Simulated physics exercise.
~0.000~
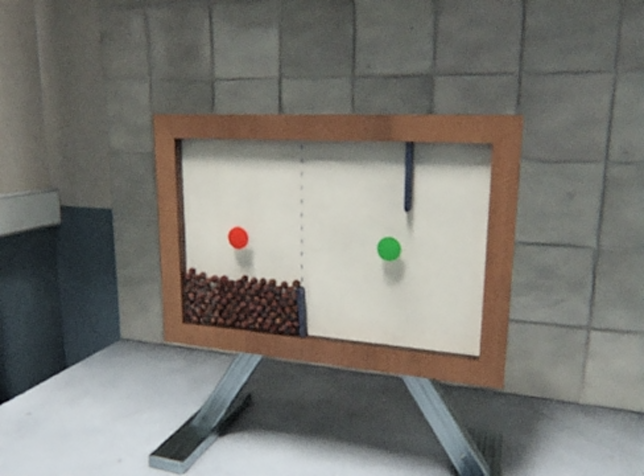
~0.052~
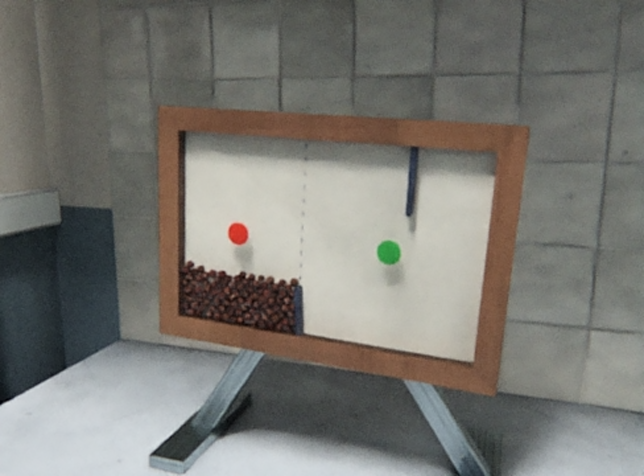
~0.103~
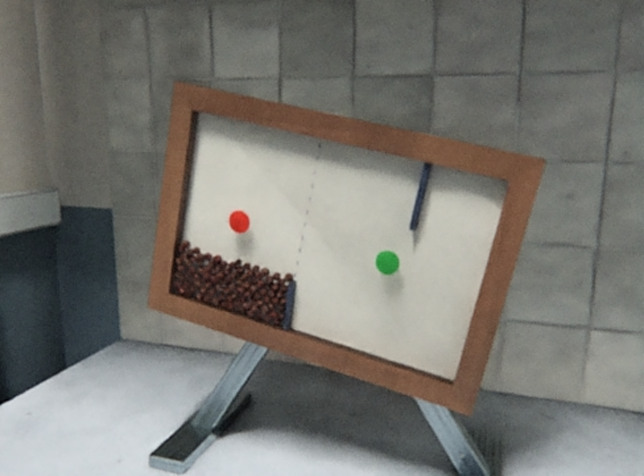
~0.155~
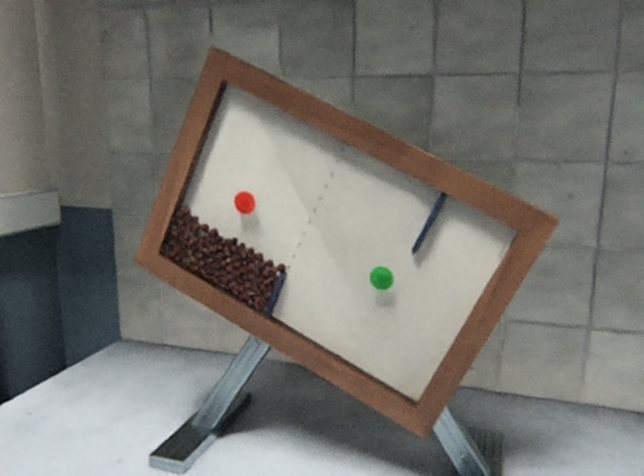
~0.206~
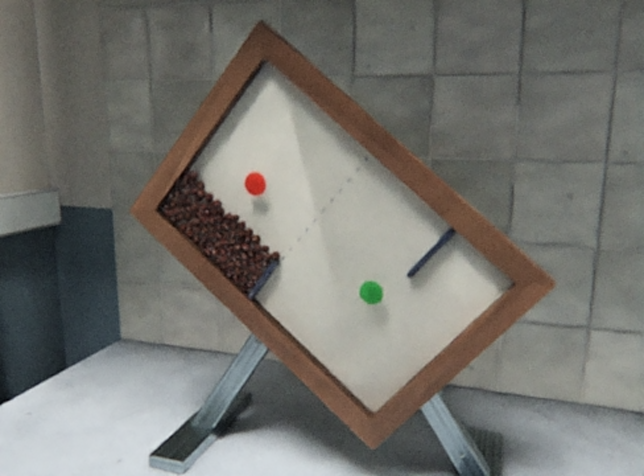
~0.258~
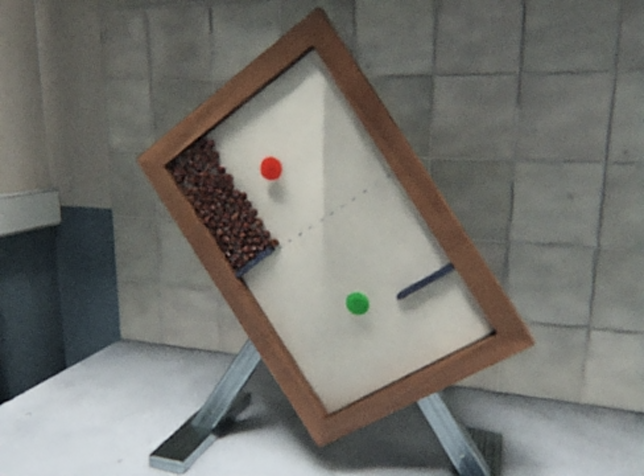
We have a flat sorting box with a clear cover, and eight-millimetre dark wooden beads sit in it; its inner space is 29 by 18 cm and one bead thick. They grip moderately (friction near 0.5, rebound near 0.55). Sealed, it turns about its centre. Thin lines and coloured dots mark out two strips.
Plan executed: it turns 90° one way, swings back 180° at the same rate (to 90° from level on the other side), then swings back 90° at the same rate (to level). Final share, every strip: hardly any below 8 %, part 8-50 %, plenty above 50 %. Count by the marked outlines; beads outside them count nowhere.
Red strip: Plenty; green strip: Part.
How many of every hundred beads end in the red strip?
Roughly 80 per cent.
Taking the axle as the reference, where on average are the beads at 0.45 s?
Roughly 4 centimetres to the left and 5 centimetres above.
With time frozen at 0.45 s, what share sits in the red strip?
That comes to some 90 percent of the load.
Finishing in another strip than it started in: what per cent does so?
About 20 percent.
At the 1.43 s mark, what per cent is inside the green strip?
It works out at roughly 20 %.
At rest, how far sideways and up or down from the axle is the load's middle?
Offset approx. 7 cm left, 7 cm below.
After 0.45 s, it stands 90° clockwise; the beads' middle is 4 cm left of and 5 cm above the centre; red 90 %, green 10 %.
After 1.43 s, it stands 44° anticlockwise; the beads' middle is 5 cm left of and 9 cm below the centre; red 80 %, green 20 %.
After 1.65 s, it stands level; the beads' middle is 10 cm left of and 4 cm below the centre; red 80 %, green 20 %.
Settled by 2.4 s, it stands level; red 80 %, green 20 %.
